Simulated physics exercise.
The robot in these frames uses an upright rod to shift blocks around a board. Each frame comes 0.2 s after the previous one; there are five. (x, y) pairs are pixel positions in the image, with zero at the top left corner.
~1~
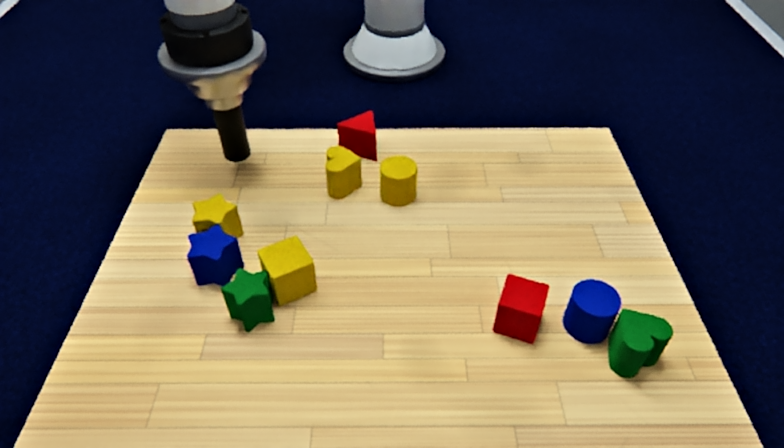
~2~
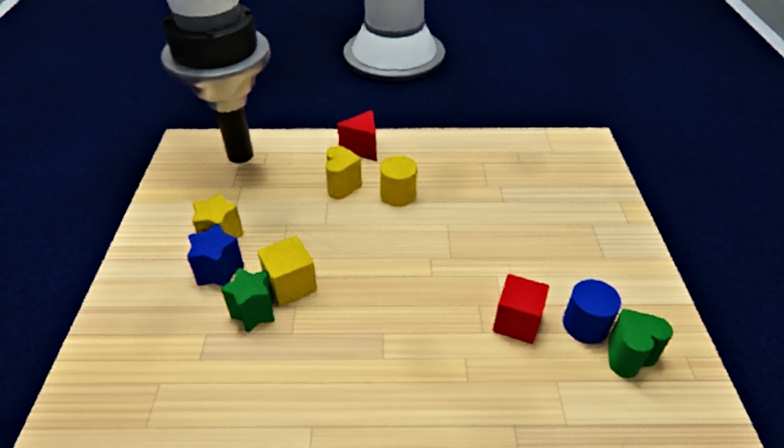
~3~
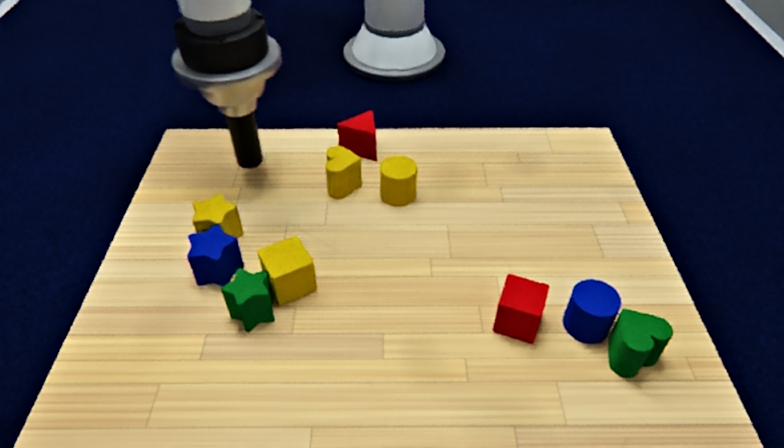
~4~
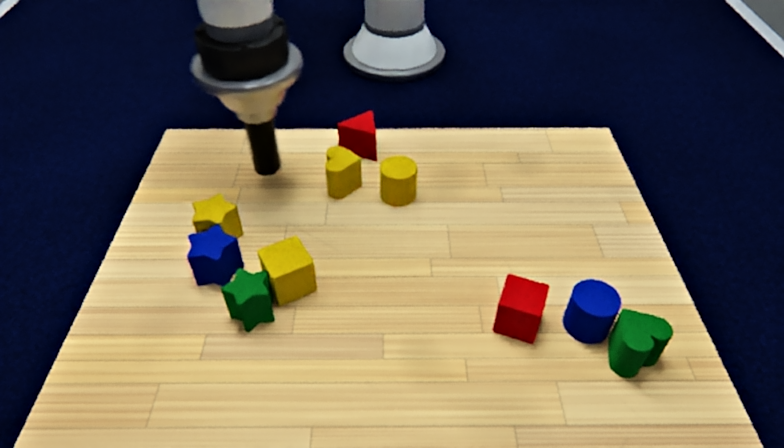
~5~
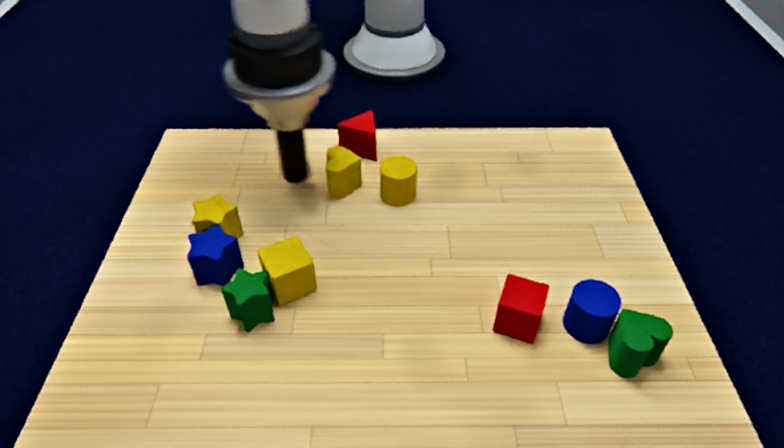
On a pale wooden board with scattered red, yellow, blue and green blocks, a robot's upright dark rod hovers near the far left corner, barely shifting at first. It then moves right and slightly nearer the viewer, drawing close to the yellow heart block, while all the blocks stay still.
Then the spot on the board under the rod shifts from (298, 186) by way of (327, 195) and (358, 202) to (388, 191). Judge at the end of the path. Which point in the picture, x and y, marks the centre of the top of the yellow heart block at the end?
At (375, 149).
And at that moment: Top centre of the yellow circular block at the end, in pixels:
That would be at about pixel (421, 162).
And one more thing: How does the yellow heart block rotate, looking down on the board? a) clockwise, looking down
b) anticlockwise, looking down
I'll go with b - anticlockwise, looking down.
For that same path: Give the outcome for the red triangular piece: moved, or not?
The red triangular piece is left alone.
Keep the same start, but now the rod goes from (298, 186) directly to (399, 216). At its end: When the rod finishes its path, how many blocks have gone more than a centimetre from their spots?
It should be one, as far as I can tell.
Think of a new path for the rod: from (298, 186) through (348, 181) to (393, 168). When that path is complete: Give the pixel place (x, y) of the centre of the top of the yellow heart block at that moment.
Somewhere near (416, 148).
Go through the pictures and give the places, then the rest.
In the first picture, lower end of the rod at (238, 154), tops of blocks, yellow heart block at (340, 158), red triangular piece at (361, 122), yellow circular block at (399, 167).
In the second picture, rod at (241, 156), blocks as before.
In the third picture, rod at (250, 161), blocks as before.
In the fourth picture, rod at (268, 168), blocks as before.
In the fifth picture, rod at (296, 175), yellow heart block at (340, 158), red triangular piece at (361, 122), yellow circular block at (399, 167).
What follows on the original path. One third of the way, rod at (327, 184); yellow heart block at (349, 158), turned 30° anticlockwise.
Two thirds of the way, rod at (359, 191); yellow heart block at (365, 157), turned 75° anticlockwise; yellow circular block at (403, 166).
At the end, rod at (388, 181); yellow heart block at (375, 149), turned 115° anticlockwise; red triangular piece not moved; yellow circular block at (421, 162).
